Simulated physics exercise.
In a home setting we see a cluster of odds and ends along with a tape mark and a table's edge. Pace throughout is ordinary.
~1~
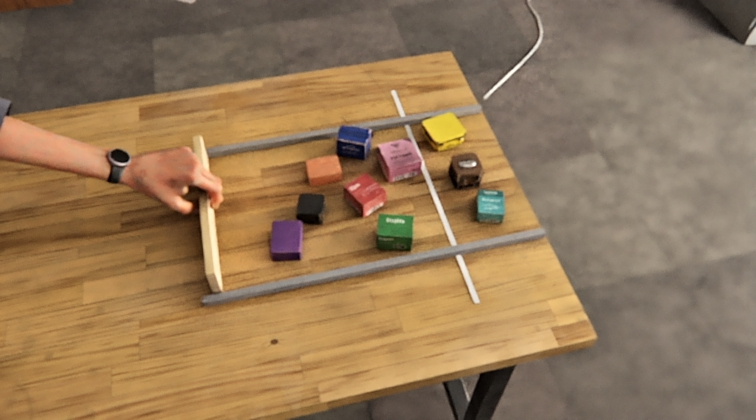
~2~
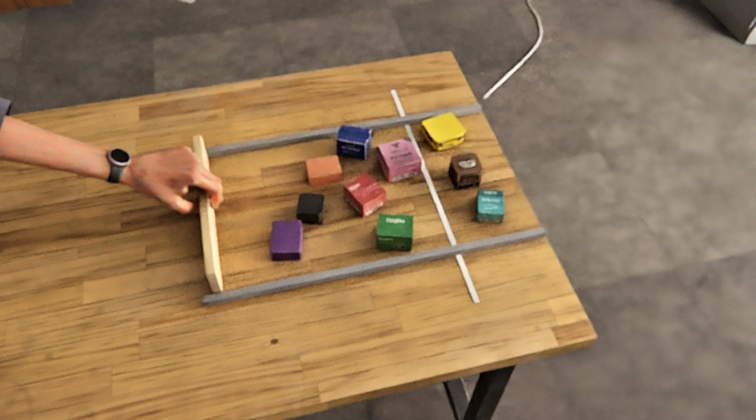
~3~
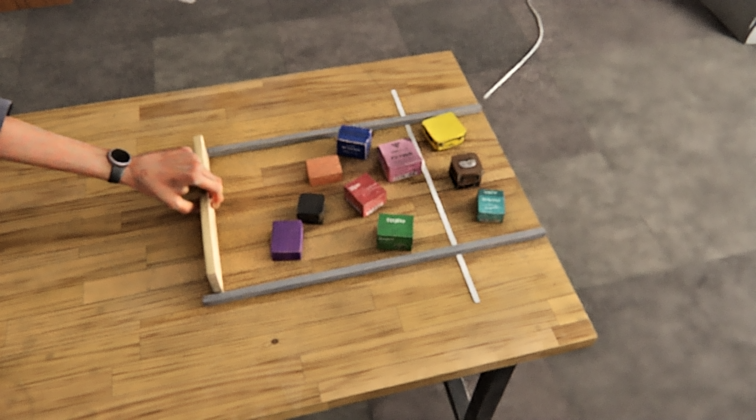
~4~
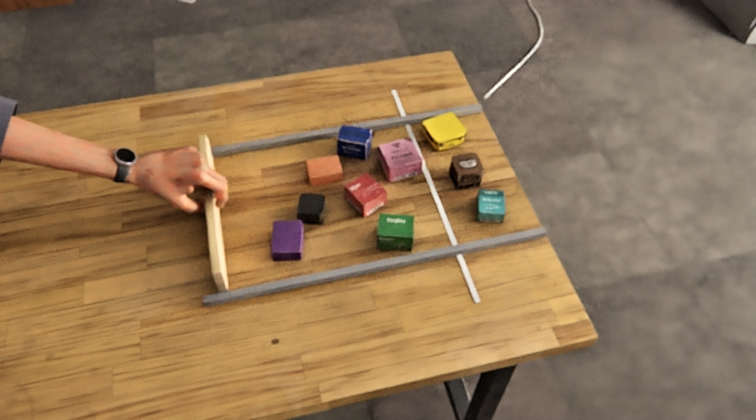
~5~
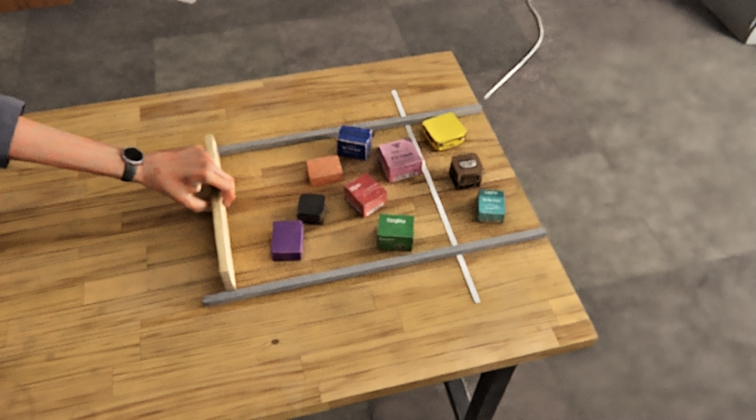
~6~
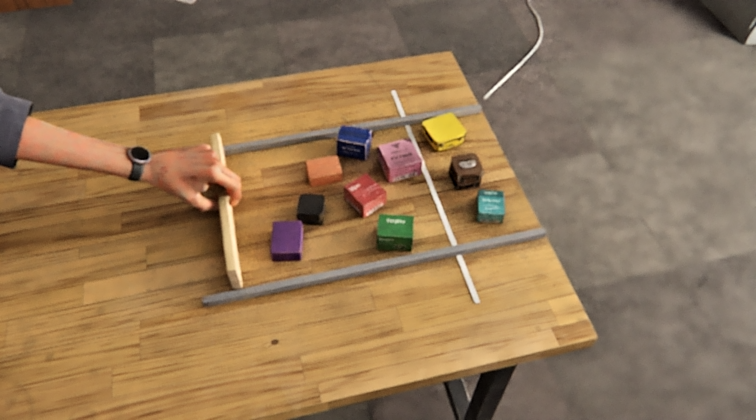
On a wooden table, a hand wearing a watch sliding a wooden board slightly right between grey rails, the colourful boxes staying still.
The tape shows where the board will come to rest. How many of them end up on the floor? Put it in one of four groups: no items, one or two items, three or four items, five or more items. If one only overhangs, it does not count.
The sweep fails to knock any off.
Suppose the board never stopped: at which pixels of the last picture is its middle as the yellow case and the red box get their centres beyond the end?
For the yellow case, about (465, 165); for the red box, about (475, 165).
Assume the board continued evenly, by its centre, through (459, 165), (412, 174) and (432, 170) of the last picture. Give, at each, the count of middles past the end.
2, 0 and 0.
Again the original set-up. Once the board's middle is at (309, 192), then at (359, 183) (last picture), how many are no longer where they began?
Counts: 2 and 7.
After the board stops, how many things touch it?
The number is 4.
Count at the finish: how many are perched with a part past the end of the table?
Things overhanging at the end: 1.
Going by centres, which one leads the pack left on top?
Foremost: The brown case.
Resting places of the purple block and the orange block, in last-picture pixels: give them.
One is at about (456, 207), the other at about (435, 152).
Soon after, none off yet; turquoise box at rest near (490, 206); brown case at rest near (466, 171); yellow case at rest near (444, 133).
At rest, the number that fall off is zero.
